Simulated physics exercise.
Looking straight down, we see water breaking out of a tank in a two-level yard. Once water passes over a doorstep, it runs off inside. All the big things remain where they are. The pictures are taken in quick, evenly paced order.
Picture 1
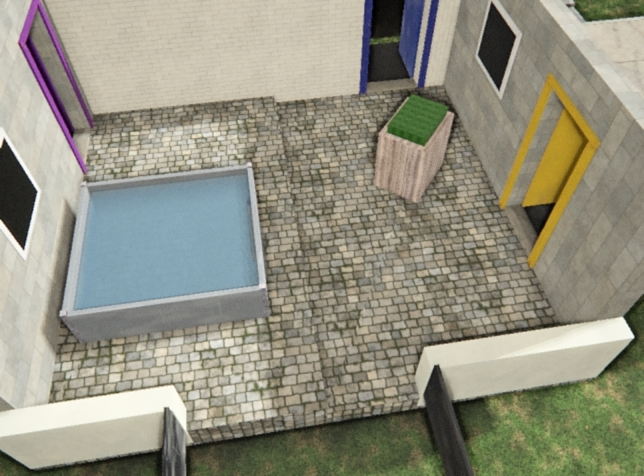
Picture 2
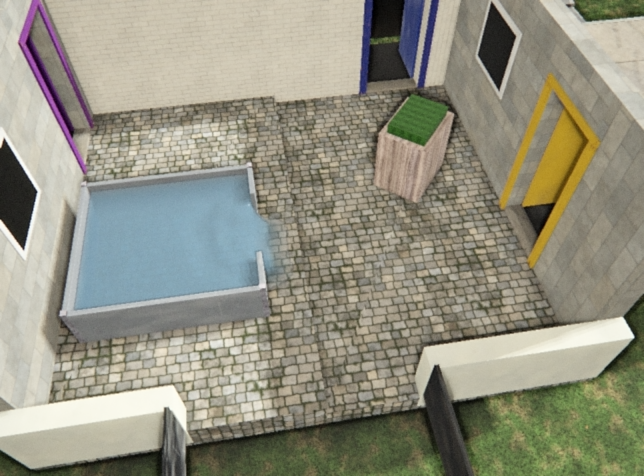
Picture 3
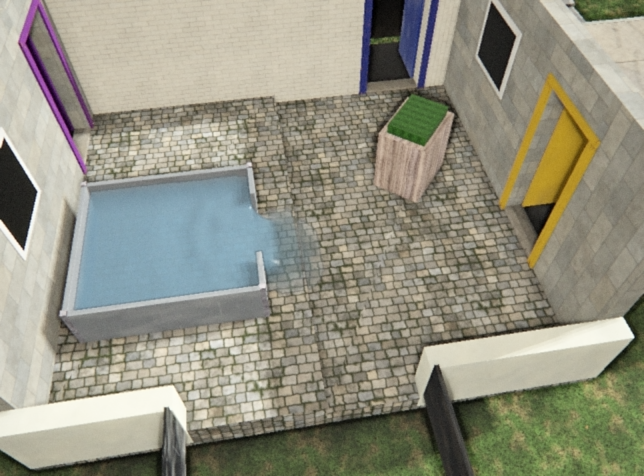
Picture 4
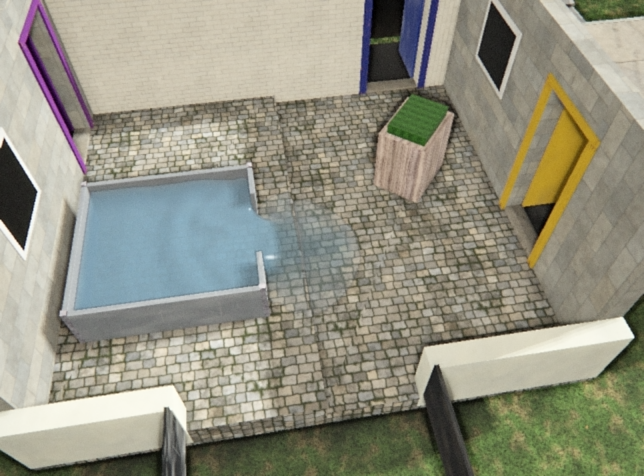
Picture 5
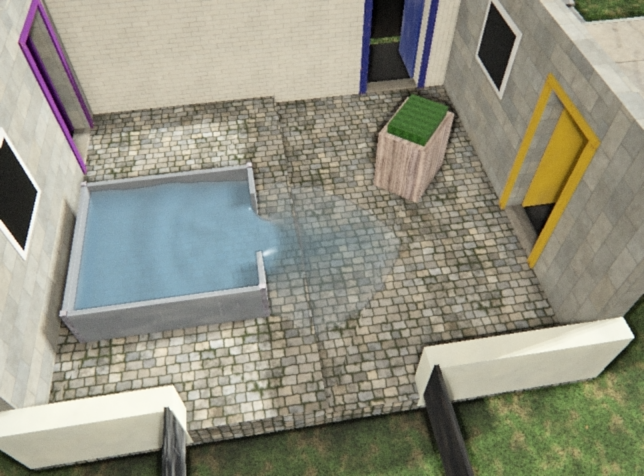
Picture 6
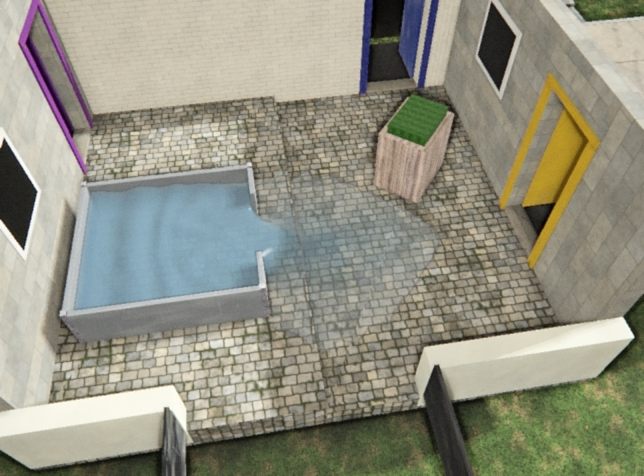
Water lies still in a grey-walled tank at the left of a cobbled yard, seen from high above by a camera that stays fixed. A purple doorway stands at upper left, a blue one at the back, a yellow one at right, and a planter topped with green near the centre. A gap opens in the tank's right wall, and water pours through, fanning rightward across the cobbles in a thin, widening sheet.
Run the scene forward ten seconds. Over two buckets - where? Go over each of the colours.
The purple door is not swamped; the blue door is swamped; the yellow door is swamped.
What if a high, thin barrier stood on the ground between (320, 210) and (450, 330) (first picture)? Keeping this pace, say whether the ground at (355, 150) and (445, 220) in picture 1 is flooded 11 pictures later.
The first point ends up swamped and the second ends up spared.
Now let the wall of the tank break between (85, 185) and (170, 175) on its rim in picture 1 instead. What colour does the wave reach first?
The door marked purple.
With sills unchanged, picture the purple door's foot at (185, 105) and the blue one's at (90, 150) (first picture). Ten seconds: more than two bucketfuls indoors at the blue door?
Note - blue one: Short of the mark.
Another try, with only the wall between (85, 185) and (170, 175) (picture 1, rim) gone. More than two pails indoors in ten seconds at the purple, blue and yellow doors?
In short: The purple door passes that mark, the blue door goes over, the yellow door keeps below it.
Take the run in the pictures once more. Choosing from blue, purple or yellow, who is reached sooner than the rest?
From the pictures, my answer is the one in yellow.
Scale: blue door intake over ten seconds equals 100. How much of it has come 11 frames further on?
Result: 0 % of the ten-second total.
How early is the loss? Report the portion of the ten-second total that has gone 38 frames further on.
Close to 65 %.
A moment on, water covers 30 % of the floor; the purple door not reached, the blue door not reached, the yellow door under two buckets in.
Next, water covers 40 % of the floor; the purple door not reached, the blue door not reached, the yellow door over two buckets in.
Then, water covers 50 % of the floor; the purple door not reached, the blue door under two buckets in, the yellow door far over two buckets in.
Later, water covers 55 % of the floor; the purple door not reached, the blue door over two buckets in, the yellow door far over two buckets in.
In the end, water covers 55 % of the floor; the purple door not reached, the blue door far over two buckets in, the yellow door far over two buckets in.
